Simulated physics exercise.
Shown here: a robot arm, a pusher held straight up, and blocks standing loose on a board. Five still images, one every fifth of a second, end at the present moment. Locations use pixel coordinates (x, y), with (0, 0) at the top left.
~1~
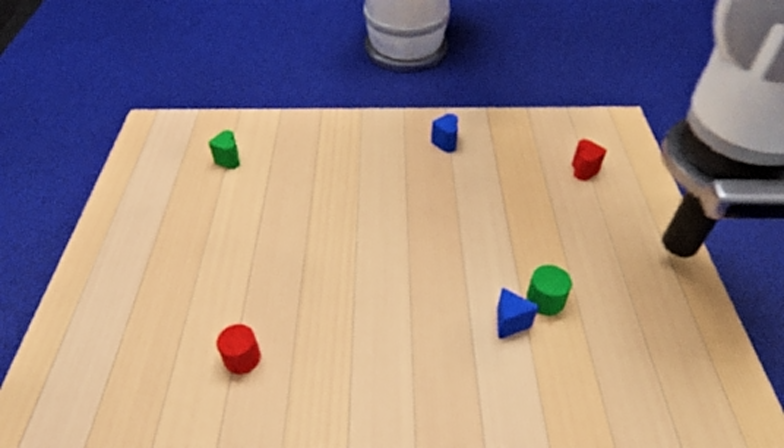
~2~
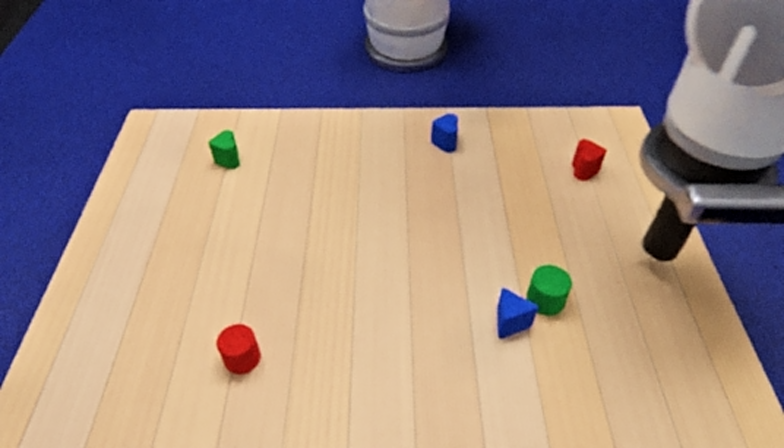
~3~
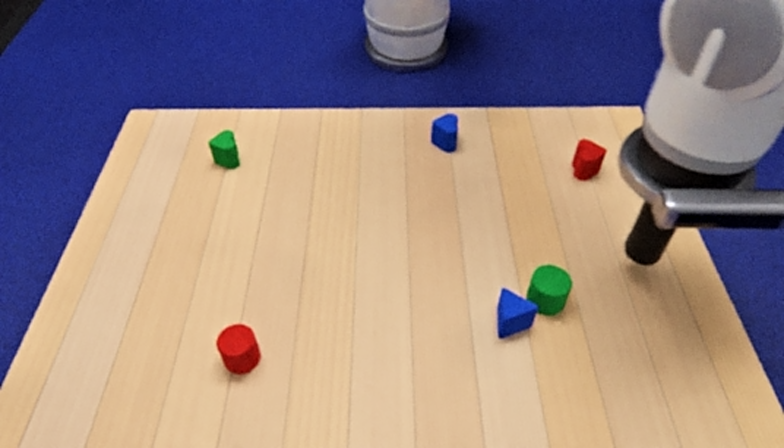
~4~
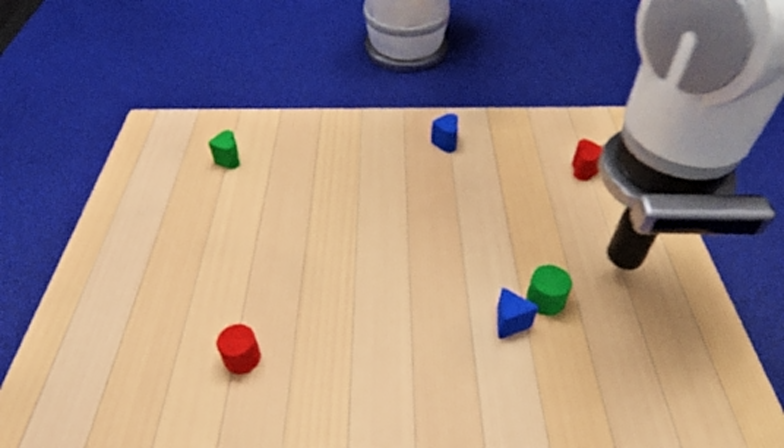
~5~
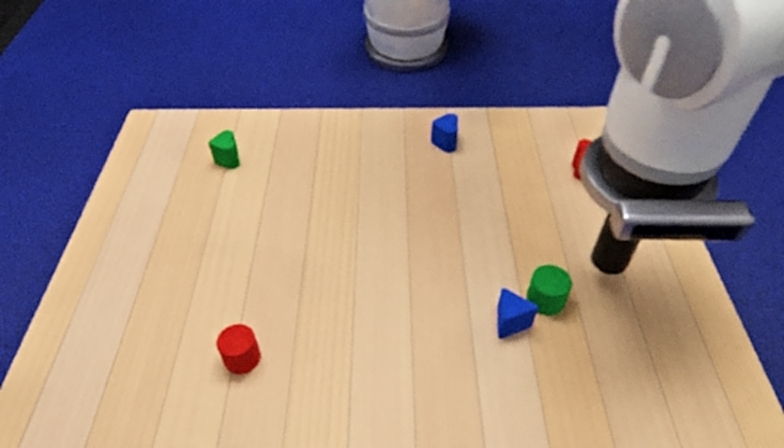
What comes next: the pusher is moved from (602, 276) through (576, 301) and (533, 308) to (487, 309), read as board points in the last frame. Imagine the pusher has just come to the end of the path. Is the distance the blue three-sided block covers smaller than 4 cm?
Final answer: Yes.
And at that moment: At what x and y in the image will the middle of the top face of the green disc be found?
Most likely (455, 273).
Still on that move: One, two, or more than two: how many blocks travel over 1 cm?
Blocks moved: Two.
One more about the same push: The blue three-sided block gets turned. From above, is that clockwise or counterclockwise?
Looking down: Anticlockwise.
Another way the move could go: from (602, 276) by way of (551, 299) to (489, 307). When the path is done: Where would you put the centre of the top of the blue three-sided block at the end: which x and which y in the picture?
Around (466, 335).
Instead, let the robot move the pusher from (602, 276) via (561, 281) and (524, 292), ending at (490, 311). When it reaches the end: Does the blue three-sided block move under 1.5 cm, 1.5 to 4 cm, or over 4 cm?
More than 4 cm.
What follows on the original path. One third of the way, pusher (581, 288); green disc (543, 281).
Two thirds of the way, pusher (536, 294); blue three-sided block (502, 308), turned 25° anticlockwise; green disc (498, 281).
At the end, pusher (490, 295); blue three-sided block (492, 316), turned 35° anticlockwise; green disc (455, 273).
